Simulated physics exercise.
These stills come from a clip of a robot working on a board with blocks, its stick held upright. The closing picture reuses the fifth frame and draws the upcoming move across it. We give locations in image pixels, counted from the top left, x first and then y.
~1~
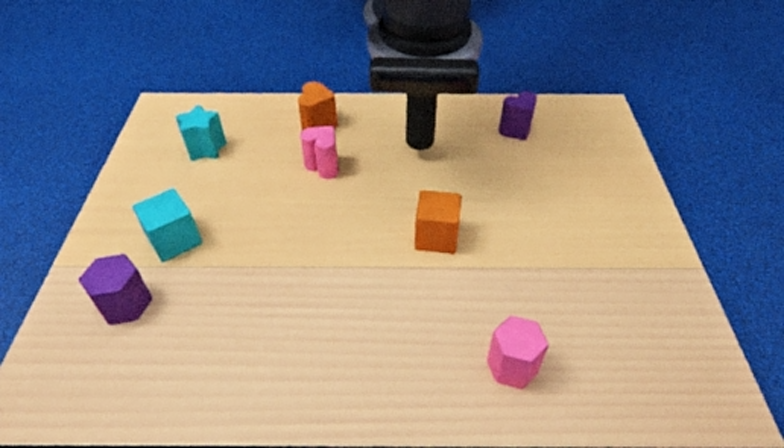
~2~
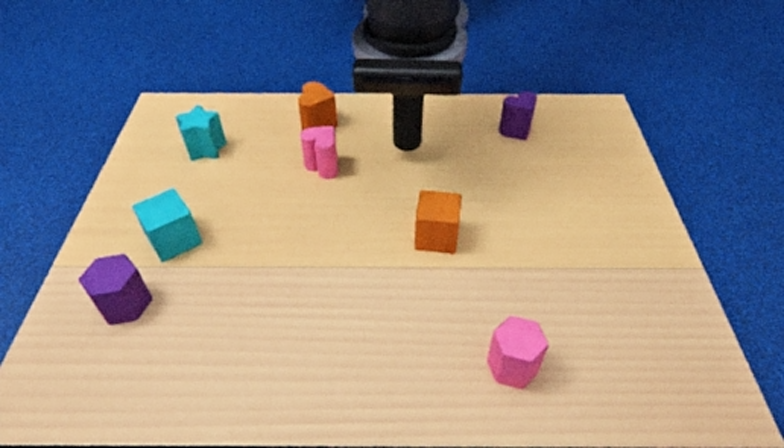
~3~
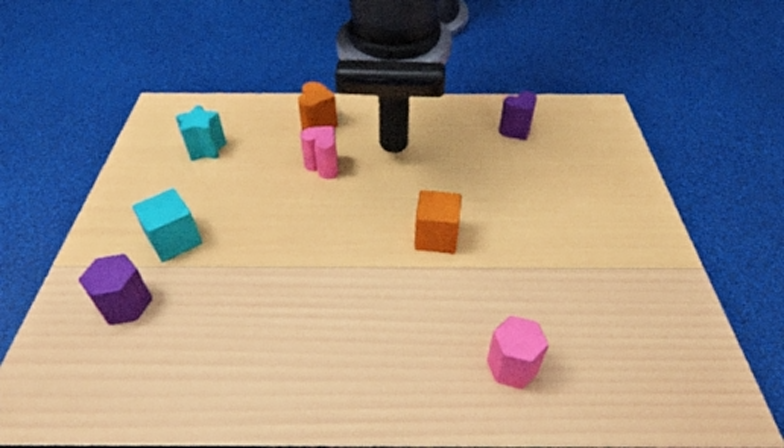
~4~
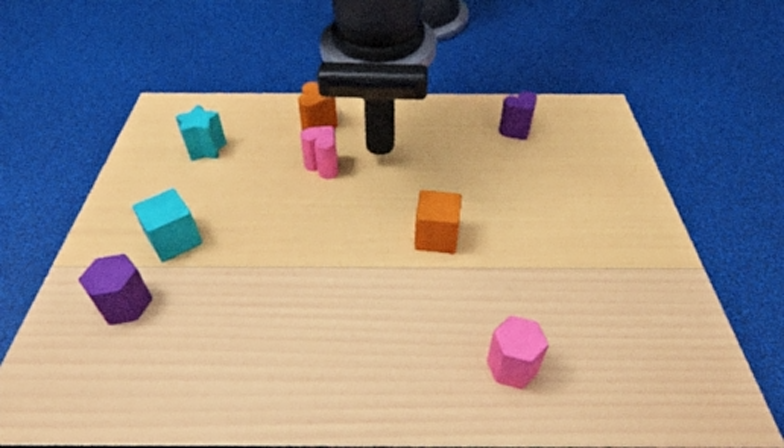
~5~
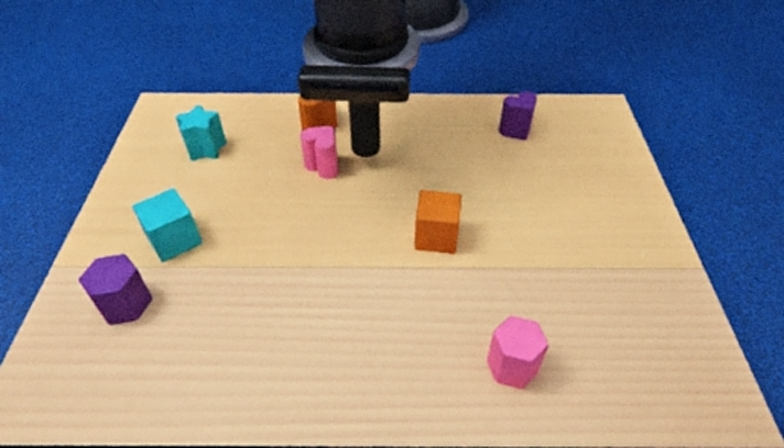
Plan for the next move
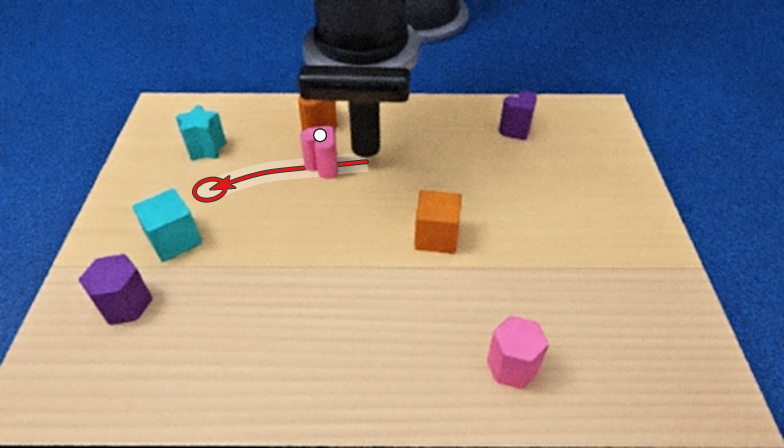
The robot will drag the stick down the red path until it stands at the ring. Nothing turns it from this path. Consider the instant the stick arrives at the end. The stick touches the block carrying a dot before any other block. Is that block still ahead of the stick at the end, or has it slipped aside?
Still in front.
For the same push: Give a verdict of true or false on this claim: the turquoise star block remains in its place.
This is true.
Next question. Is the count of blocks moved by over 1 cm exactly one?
Yes, it checks out.
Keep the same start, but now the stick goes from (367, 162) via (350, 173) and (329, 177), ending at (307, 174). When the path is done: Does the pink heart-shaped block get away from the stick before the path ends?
I'd say no.
The drawn path runs from (367, 162) by way of (289, 169) to (210, 189); the dot is on the pink heart-shaped block.
On the path given first. One third of the way, stick (311, 155); pink heart-shaped block (279, 141).
Two thirds of the way, stick (258, 161); pink heart-shaped block (223, 148), turned 20° anticlockwise.
At the end, stick (206, 177); turquoise star block not moved; pink heart-shaped block (167, 161).
